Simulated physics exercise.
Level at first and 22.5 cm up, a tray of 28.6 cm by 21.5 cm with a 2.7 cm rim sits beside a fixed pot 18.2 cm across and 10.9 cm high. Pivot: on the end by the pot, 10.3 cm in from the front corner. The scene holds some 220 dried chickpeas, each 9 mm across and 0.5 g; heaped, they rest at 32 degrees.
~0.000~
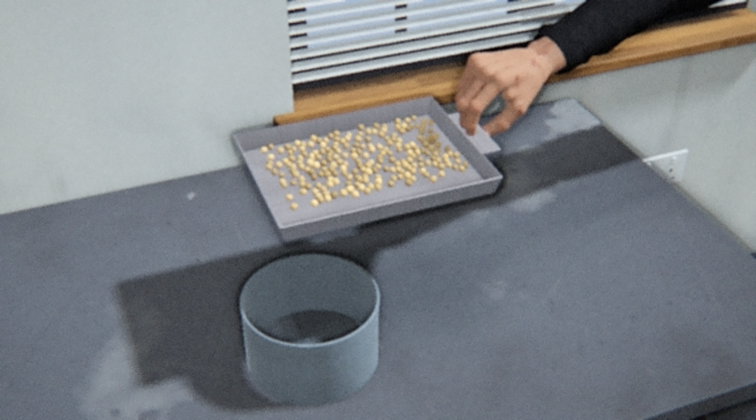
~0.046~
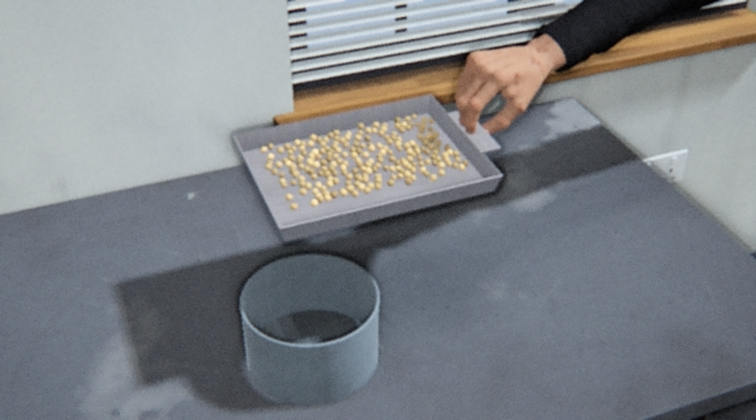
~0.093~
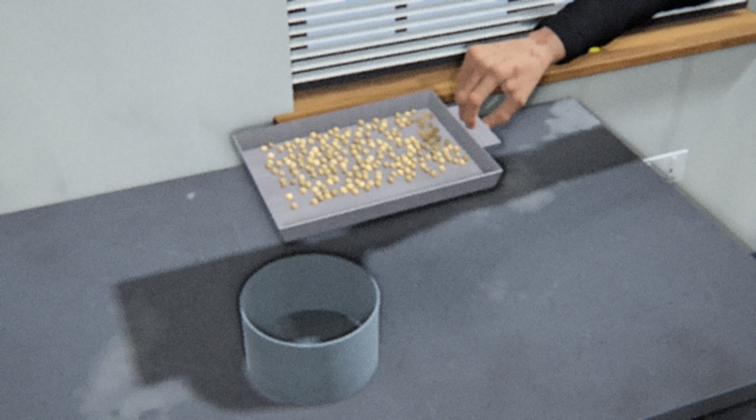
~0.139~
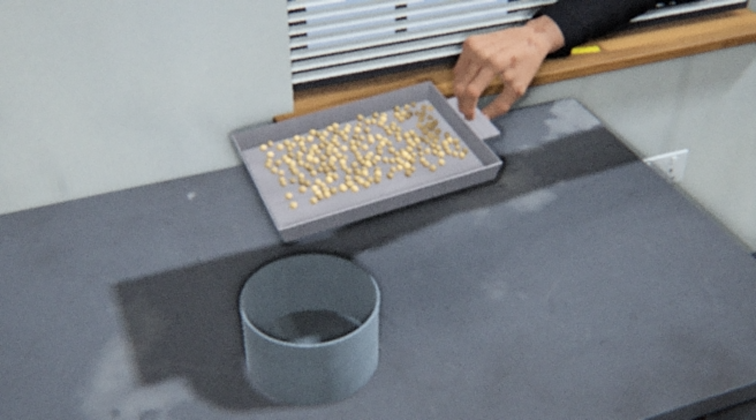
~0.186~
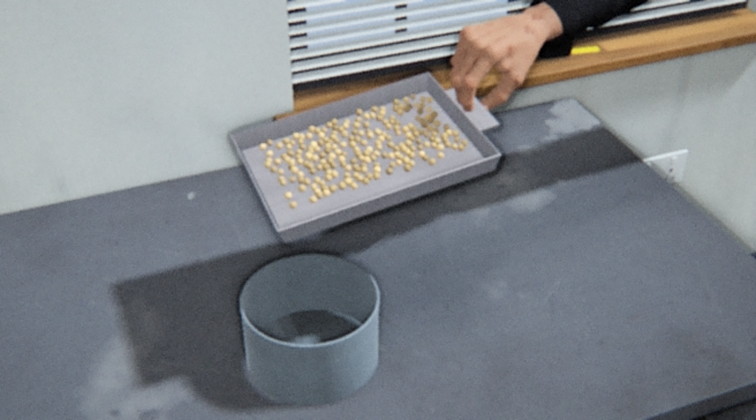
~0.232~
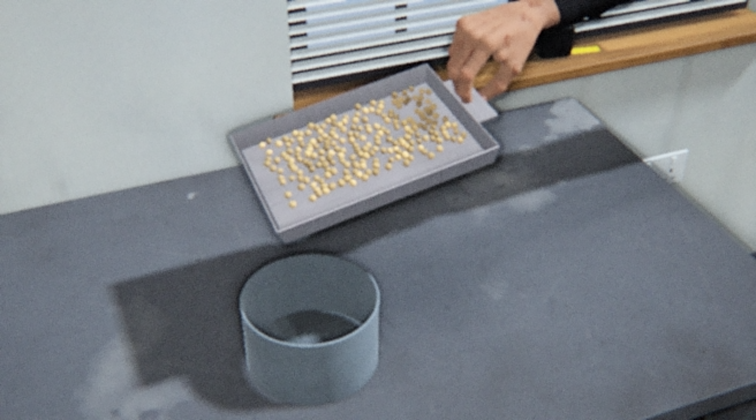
On a dark grey tabletop against a pale wall with white blinds and a wooden sill, seen from above at an angle, the view stays still. A shallow grey tray scattered with many small tan chickpeas sits near the back, with an open blue-grey round pot in front. A dark-sleeved hand at the tray's right end gradually raises that side, slanting the tray down toward the left front.
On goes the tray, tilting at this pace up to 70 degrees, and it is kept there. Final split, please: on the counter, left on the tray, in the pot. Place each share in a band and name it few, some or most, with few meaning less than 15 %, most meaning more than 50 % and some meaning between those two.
In the end: Counter few, tray most, pot few.
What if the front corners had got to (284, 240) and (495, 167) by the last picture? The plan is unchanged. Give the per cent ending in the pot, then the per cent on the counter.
Pot 30; counter 0.
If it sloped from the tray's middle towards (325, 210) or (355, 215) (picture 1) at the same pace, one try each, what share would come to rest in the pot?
Some 15 and 5 per cent.
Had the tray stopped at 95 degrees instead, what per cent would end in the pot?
Estimate: Roughly 30 percent.
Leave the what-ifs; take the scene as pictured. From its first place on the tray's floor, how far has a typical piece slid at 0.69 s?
Roughly 10 cm.
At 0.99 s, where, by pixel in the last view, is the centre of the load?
Estimated load position: Around (270, 177).
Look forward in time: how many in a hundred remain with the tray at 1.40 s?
It's roughly 95 percent.
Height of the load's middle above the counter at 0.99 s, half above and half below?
Height: Around 26 cm.
After 0.69 s, tilt 39 degrees; the tray holds 100 %, the pot 0 %.
After 0.99 s, tilt 58 degrees; the tray holds 100 %, the pot 0 %.
Then, at 1.40 s, tilt 70 degrees; the tray holds 95 %, the pot 0 %.
In the end, at 1.8 s, counter 0 %, tray 95 %, pot 0 %.
